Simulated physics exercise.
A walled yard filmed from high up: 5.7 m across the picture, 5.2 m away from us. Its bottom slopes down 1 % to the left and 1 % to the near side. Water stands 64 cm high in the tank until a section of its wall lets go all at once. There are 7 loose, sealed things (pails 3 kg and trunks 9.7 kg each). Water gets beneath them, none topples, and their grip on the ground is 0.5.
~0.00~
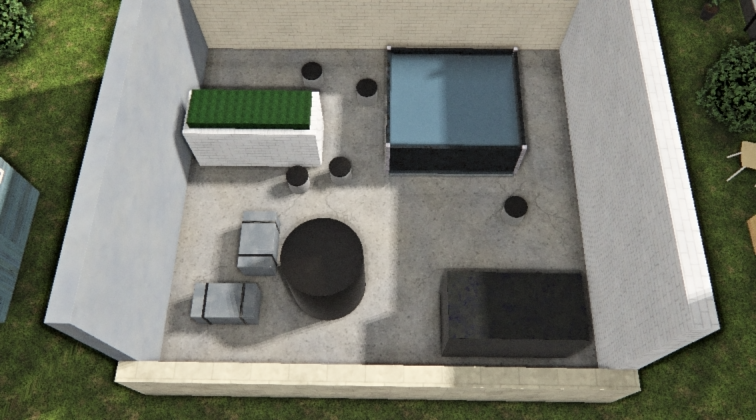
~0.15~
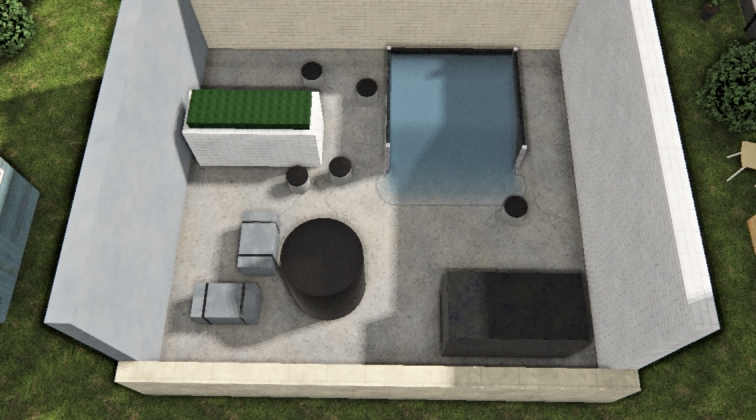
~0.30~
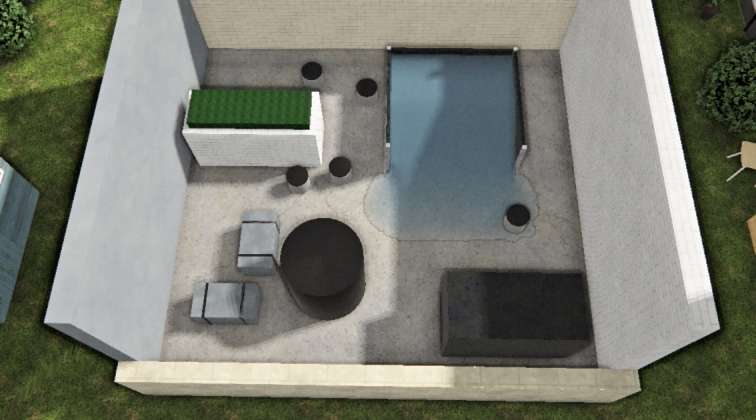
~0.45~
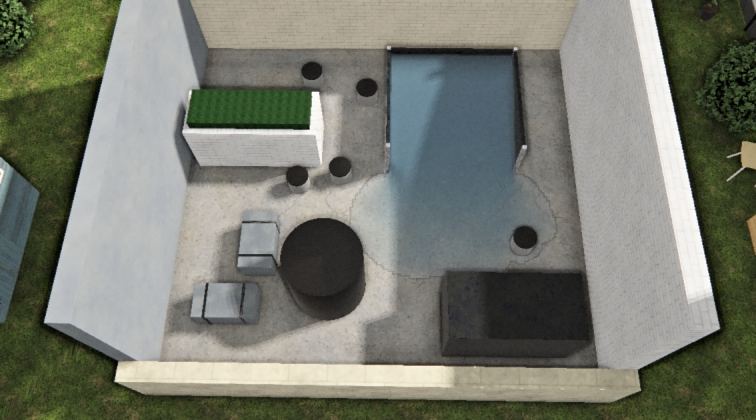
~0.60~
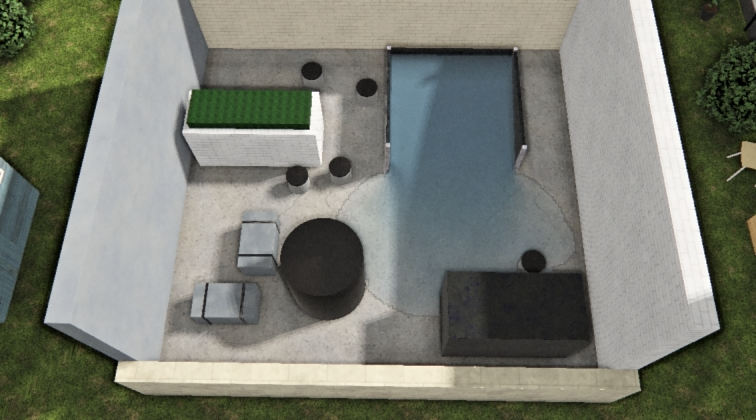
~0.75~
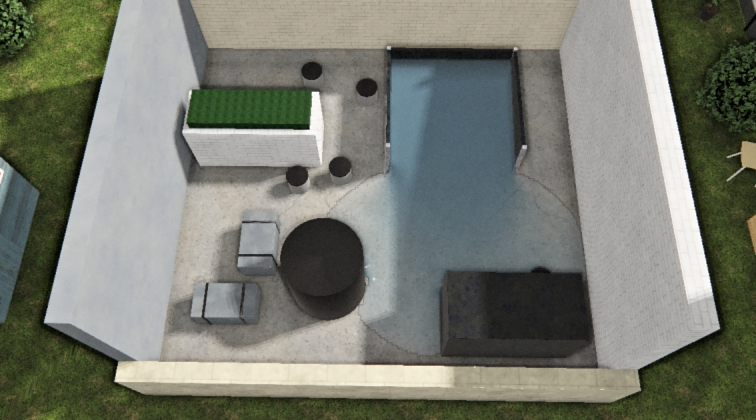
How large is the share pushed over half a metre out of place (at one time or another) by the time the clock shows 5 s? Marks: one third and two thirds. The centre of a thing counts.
That comes to between one and two thirds.
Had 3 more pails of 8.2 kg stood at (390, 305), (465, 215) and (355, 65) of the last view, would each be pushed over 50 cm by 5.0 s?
In turn: Over, past it, less.
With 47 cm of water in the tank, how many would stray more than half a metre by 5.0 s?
In that case 3 of them.
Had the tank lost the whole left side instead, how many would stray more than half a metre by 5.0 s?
In that case 6 of them.
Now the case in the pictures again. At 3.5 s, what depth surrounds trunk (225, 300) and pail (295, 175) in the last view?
Roughly 14 and 3 cm.
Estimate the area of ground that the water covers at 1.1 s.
Roughly 10.5 m2.
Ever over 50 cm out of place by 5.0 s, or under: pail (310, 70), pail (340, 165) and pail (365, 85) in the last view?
In turn: Short of it, less, less.
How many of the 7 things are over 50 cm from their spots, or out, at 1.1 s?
I count 1.
After 1.1 s 1 of 7 are over 50 cm from their spots; 1 afloat.
After 2.2 s 1 of 7 are over 50 cm from their spots; 1 afloat.
After 3.5 s 3 of 7 are over 50 cm from their spots; 3 afloat.
After 5.0 s 4 of 7 are over 50 cm from their spots, and 4 have been at some point; 4 afloat.
